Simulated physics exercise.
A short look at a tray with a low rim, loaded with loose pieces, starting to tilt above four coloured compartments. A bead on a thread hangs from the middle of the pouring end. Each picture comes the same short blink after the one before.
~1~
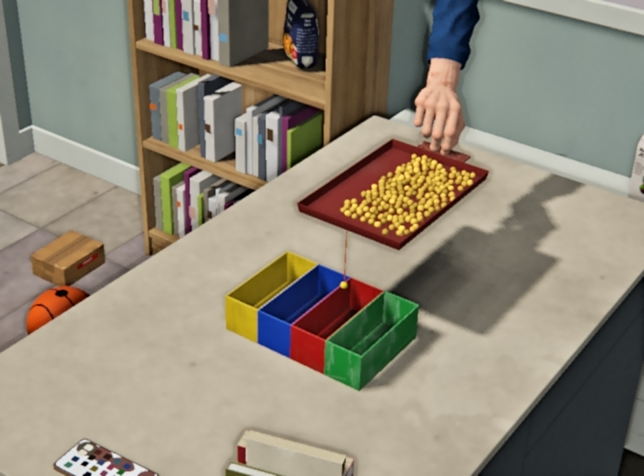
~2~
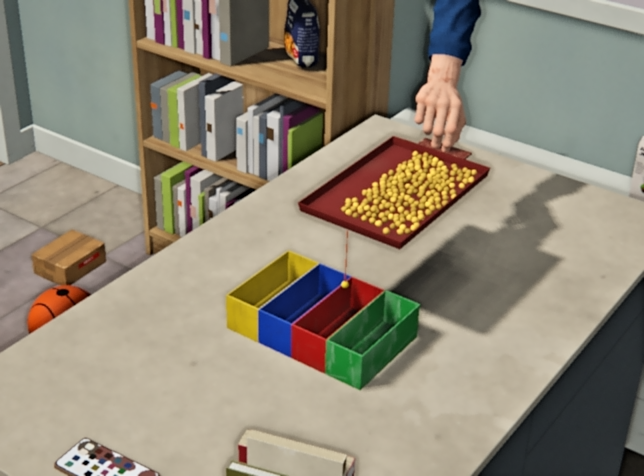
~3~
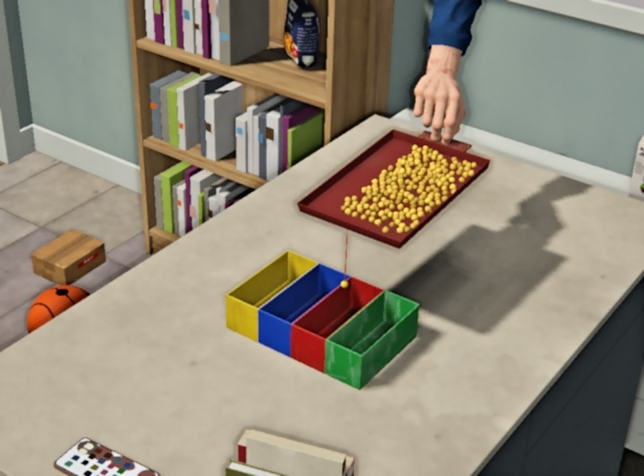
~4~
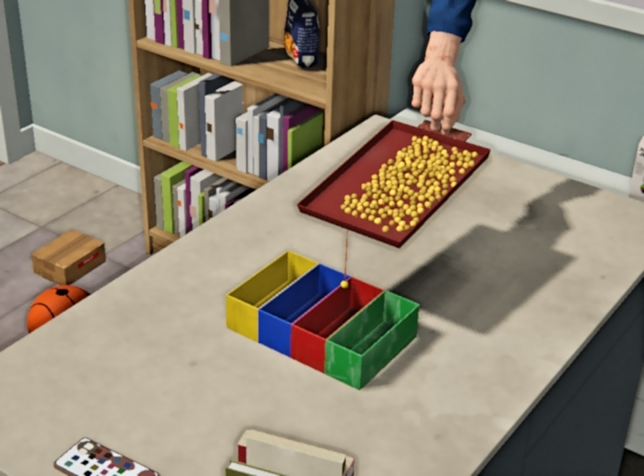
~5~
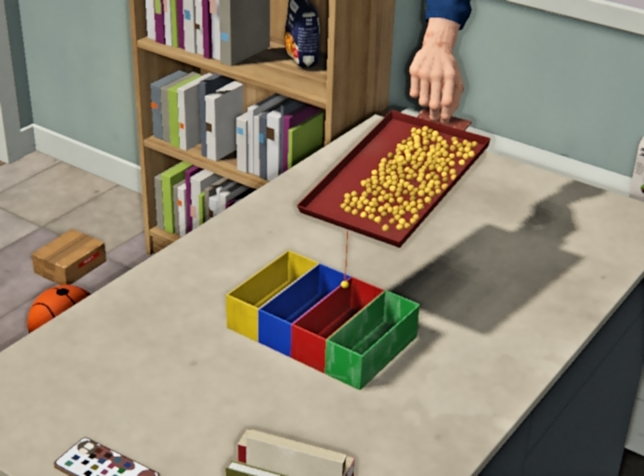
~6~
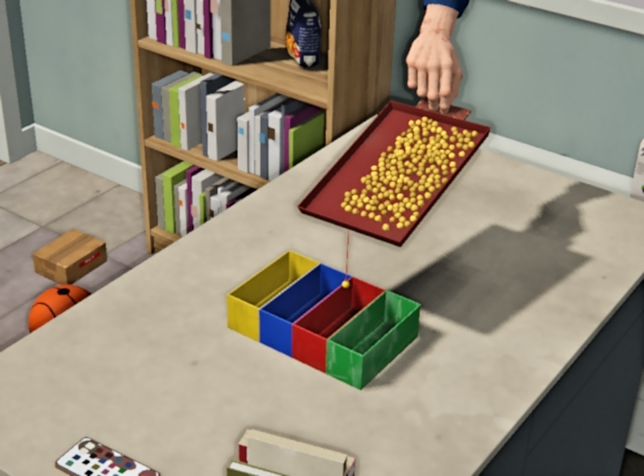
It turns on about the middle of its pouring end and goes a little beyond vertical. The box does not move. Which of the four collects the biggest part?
The blue one ends fullest.
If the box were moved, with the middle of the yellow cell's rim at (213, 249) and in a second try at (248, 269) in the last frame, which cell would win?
The first try: That green cell. The second: The cell in red.
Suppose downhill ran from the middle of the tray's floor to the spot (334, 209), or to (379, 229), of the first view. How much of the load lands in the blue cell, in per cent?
Near 50 % and 0 %.
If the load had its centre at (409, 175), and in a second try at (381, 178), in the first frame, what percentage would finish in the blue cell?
Near 40 % and 40 %.
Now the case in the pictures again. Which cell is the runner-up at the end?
Next in line is that red cell.
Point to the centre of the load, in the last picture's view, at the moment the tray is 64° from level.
Close to (346, 204).
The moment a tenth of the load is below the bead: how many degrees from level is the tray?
Around 75° of tilt.
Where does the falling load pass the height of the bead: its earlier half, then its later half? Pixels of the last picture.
Early half (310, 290), late half (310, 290).
Shortly afterwards, tray tipped steeply; all but a few on the tray; only a few in the blue cell; a little falling or outside the box.
Next, tray tipped past a quarter turn; the bulk on the tray; a little in the blue cell; a little in the yellow cell; only a few in the red cell; only a few in the green cell; a little falling or outside the box.
Some moments later, tray tipped past a quarter turn; near half in the blue cell; near a quarter in the red cell; near a quarter in the yellow cell; a little in the green cell; only a few falling or outside the box.
In the end, tray tipped past a quarter turn; near half in the blue cell; near a quarter in the red cell; near a quarter in the yellow cell; a little in the green cell; only a few outside the box.
